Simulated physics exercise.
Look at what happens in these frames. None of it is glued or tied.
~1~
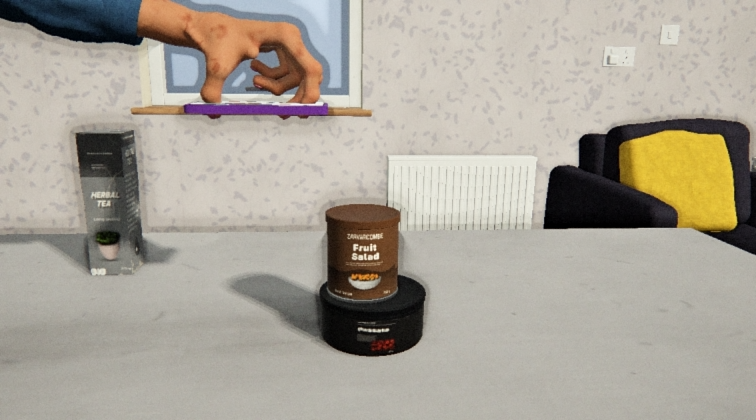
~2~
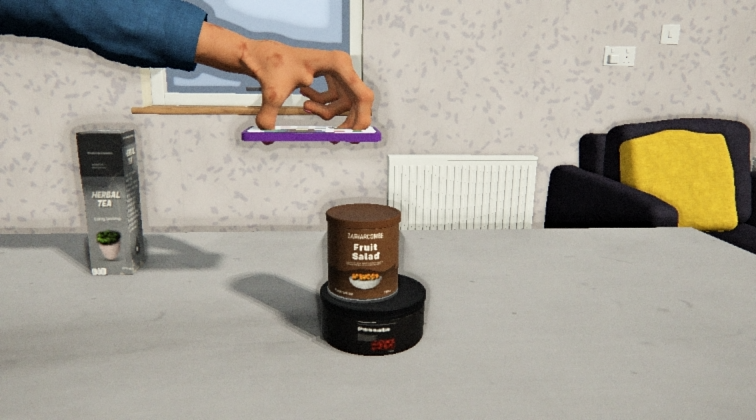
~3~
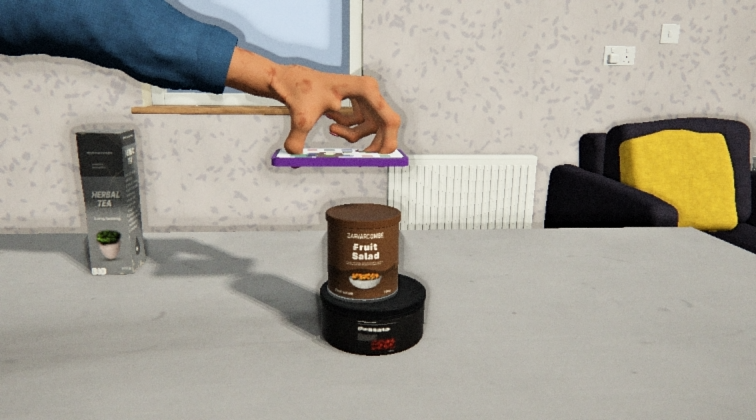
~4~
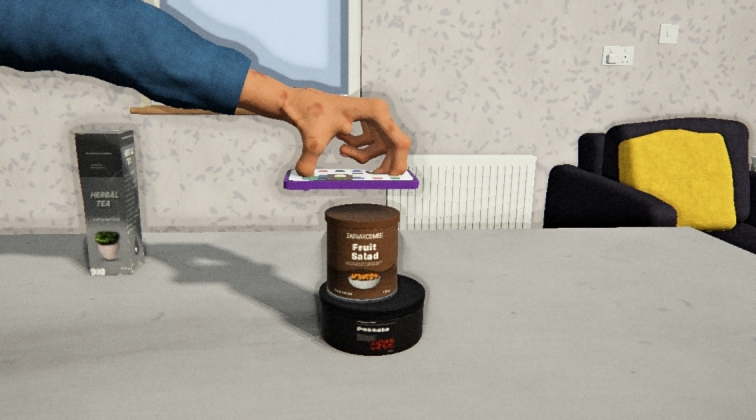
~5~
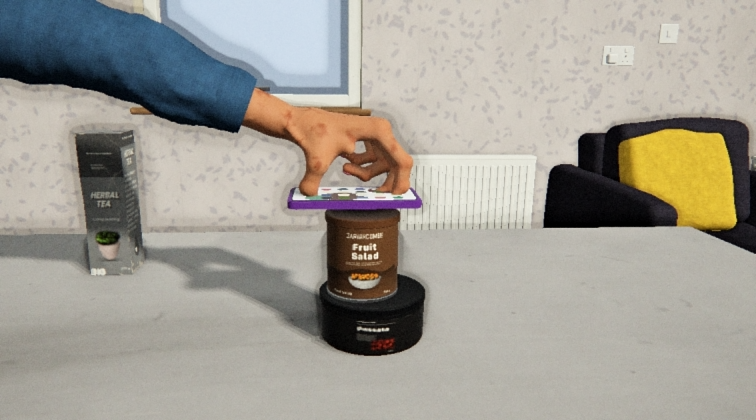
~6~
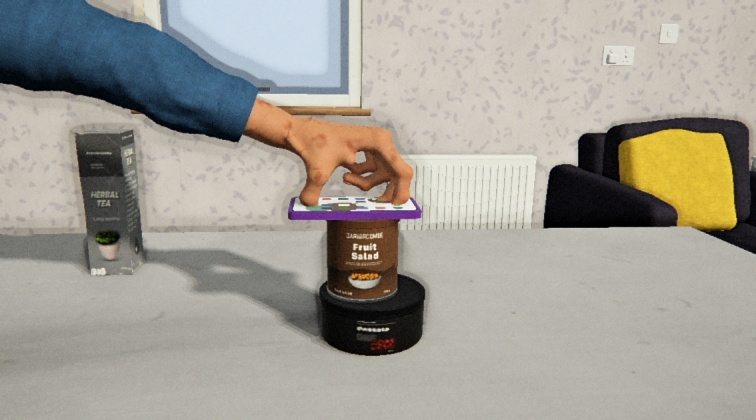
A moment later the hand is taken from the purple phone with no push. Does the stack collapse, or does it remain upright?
It remains upright.
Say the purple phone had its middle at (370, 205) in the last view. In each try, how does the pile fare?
What happens next is that it remains steady.
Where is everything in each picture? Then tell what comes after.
Still above its spot; purple phone (260, 108); brown pot (363, 252), in the first frame.
Still above its spot; purple phone (312, 133); grey carton (113, 201), in the second frame.
Still above its spot; purple phone (340, 157); black tub (373, 311), in the third frame.
Still above its spot; purple phone (350, 179); brown pot (362, 251), in the fourth frame.
Still above its spot; purple phone (354, 197); grey carton (112, 202), in the fifth frame.
In place under the hand; purple phone (354, 208); black tub (372, 311), in the sixth frame.
Then, 0.30 s on from there, no change.
Then, 0.70 s on from there, purple phone resting near (354, 209).
In the end, all 4 unmoved. At the end, from the last picture's camera, purple phone near (354, 209). The pile holds.
